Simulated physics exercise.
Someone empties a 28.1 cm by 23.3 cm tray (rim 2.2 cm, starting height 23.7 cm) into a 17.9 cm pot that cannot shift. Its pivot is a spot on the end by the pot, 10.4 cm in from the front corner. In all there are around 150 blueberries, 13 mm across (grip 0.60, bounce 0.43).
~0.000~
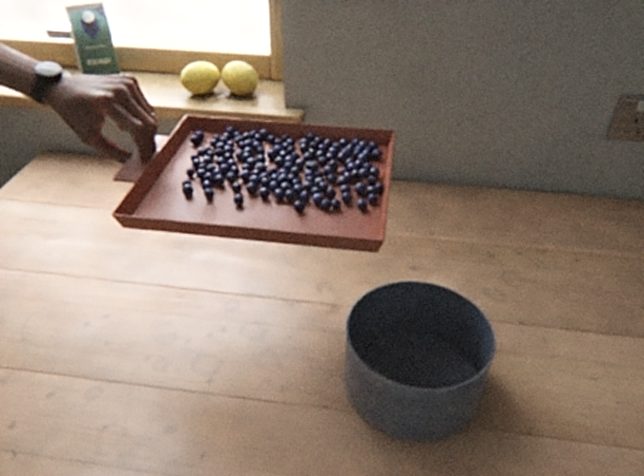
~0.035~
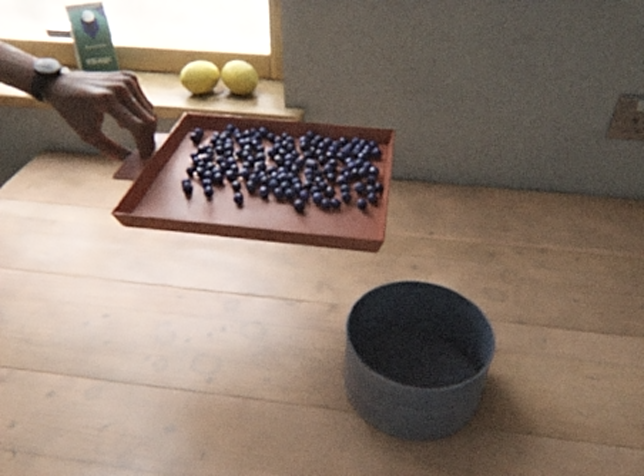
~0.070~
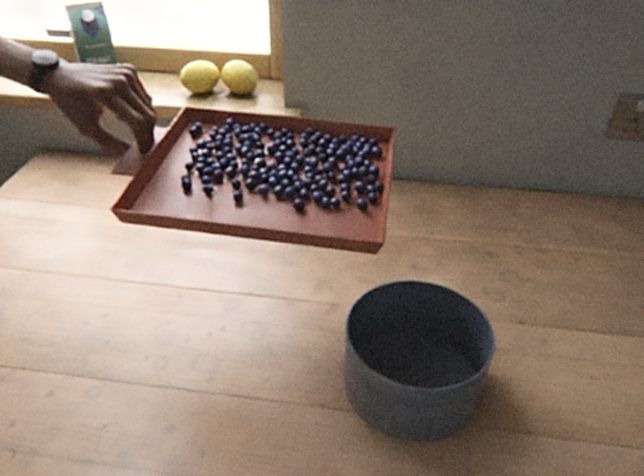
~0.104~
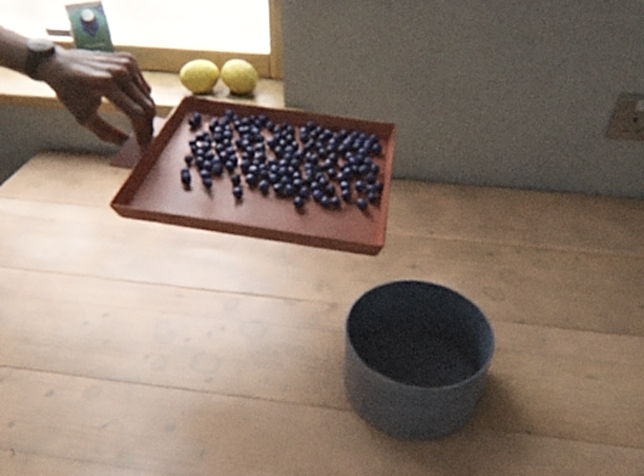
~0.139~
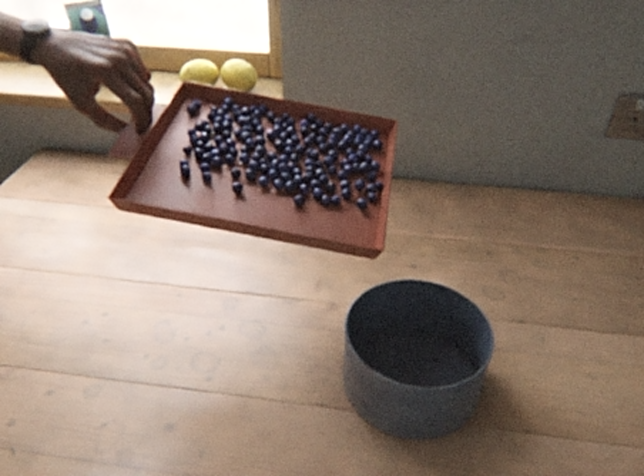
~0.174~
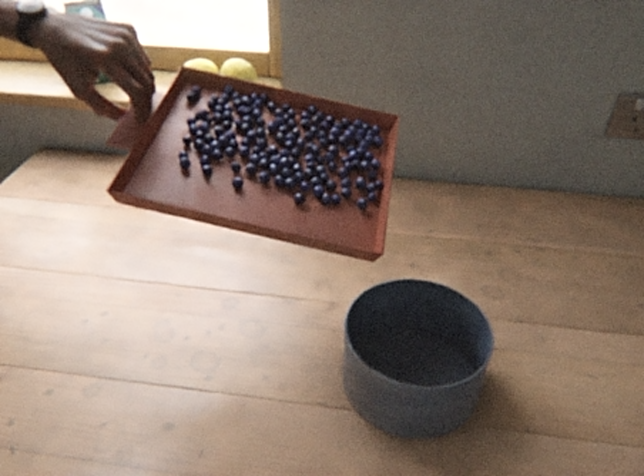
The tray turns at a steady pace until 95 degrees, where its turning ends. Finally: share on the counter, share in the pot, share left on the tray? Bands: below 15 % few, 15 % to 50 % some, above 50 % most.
Result: Counter: Some, pot: Most, left on the tray: Few.
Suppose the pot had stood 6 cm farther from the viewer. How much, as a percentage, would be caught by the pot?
Close to 15 per cent, then.
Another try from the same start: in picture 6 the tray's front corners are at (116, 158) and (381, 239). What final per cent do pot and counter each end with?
Split: Pot = 70, counter = 30.
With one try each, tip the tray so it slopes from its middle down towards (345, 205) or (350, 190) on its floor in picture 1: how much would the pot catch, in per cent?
Around 90 % for the first direction, around 45 % for the second.
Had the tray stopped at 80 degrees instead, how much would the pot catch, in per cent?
70 percent.
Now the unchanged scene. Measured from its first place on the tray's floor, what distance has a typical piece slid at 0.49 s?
Some 8 cm.
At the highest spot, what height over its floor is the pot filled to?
Height: Approx. 2.5 cm.
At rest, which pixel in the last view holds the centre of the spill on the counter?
Look close to (320, 426) in the last picture.
After 0.49 s, tilt 54 degrees; the tray holds 100 %, the pot 0 %.
Then, at 0.71 s, tilt 81 degrees; the tray holds 65 %, the pot 10 %.
After 1.03 s, tilt 95 degrees; the tray holds 5 %, the pot 70 %.
In the end, at 2.0 s, counter 30 %, pot 70 %, tray 0 %.
